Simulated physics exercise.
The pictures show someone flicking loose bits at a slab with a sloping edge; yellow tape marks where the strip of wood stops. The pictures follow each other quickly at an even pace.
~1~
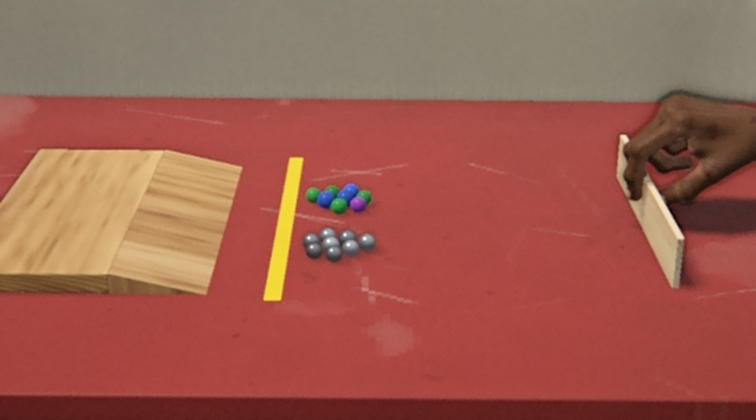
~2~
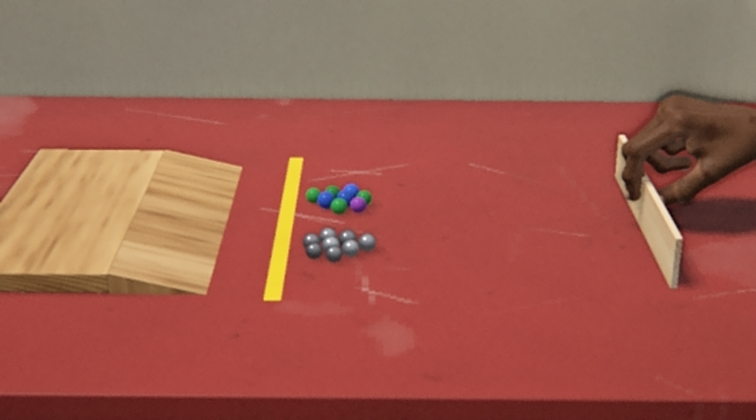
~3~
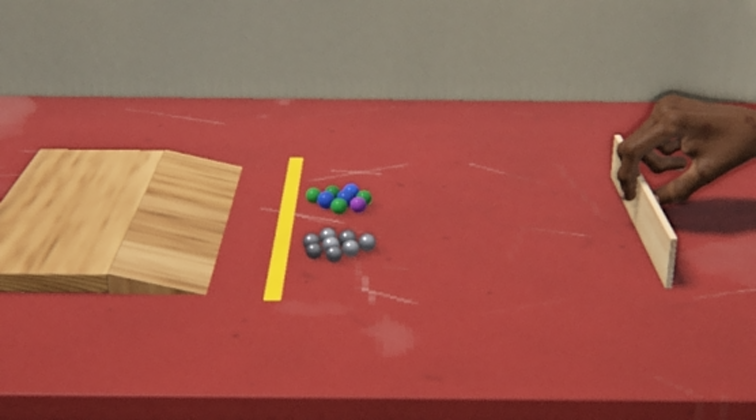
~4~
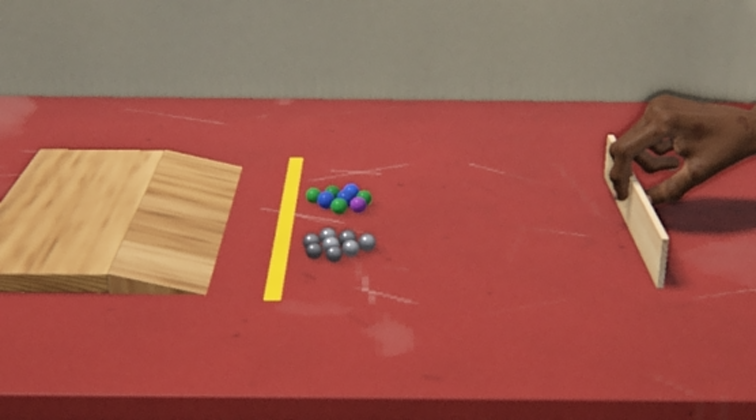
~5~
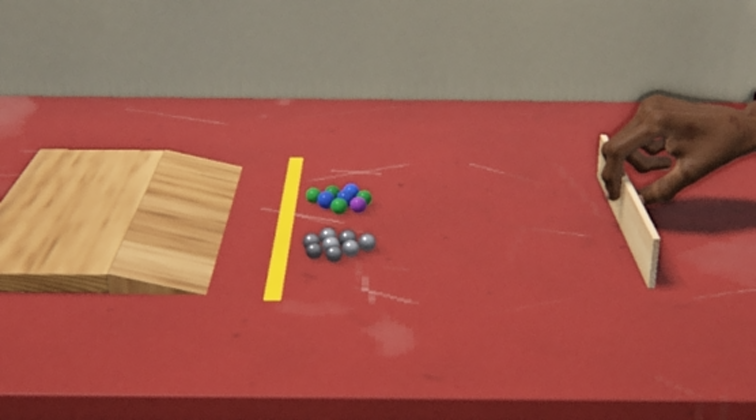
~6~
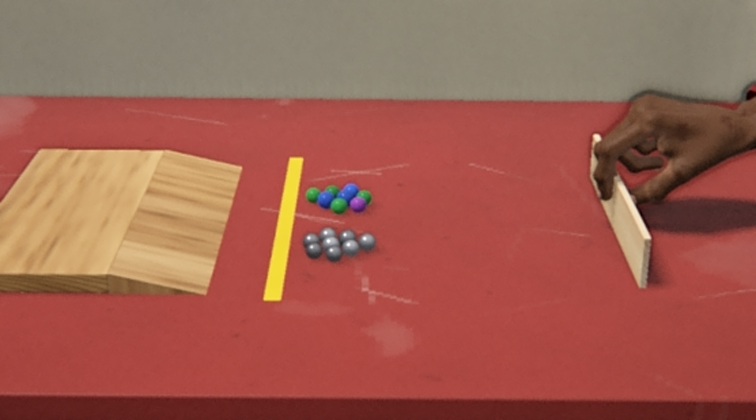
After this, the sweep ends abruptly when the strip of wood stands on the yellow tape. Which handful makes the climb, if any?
Here the nearer handful falls short of the top, and the farther handful falls short of the top.
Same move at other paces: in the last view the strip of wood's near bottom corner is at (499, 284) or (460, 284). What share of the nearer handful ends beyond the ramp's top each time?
In turn 90 and 100 in a hundred.
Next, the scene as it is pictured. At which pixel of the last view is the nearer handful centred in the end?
At about (228, 246).
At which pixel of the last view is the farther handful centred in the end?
Close to (245, 199).
Then, 1.30 s past the last view, strip of wood still moving, near (444, 180); nearer handful all short of the ramp; farther handful all short of the ramp.
Then, 2.61 s past the last view, strip of wood stopped at the yellow tape; nearer handful all short of the ramp; farther handful all short of the ramp.
Finally, strip of wood stopped at the yellow tape; nearer handful none past the top, all short of the ramp; farther handful none past the top, all short of the ramp.
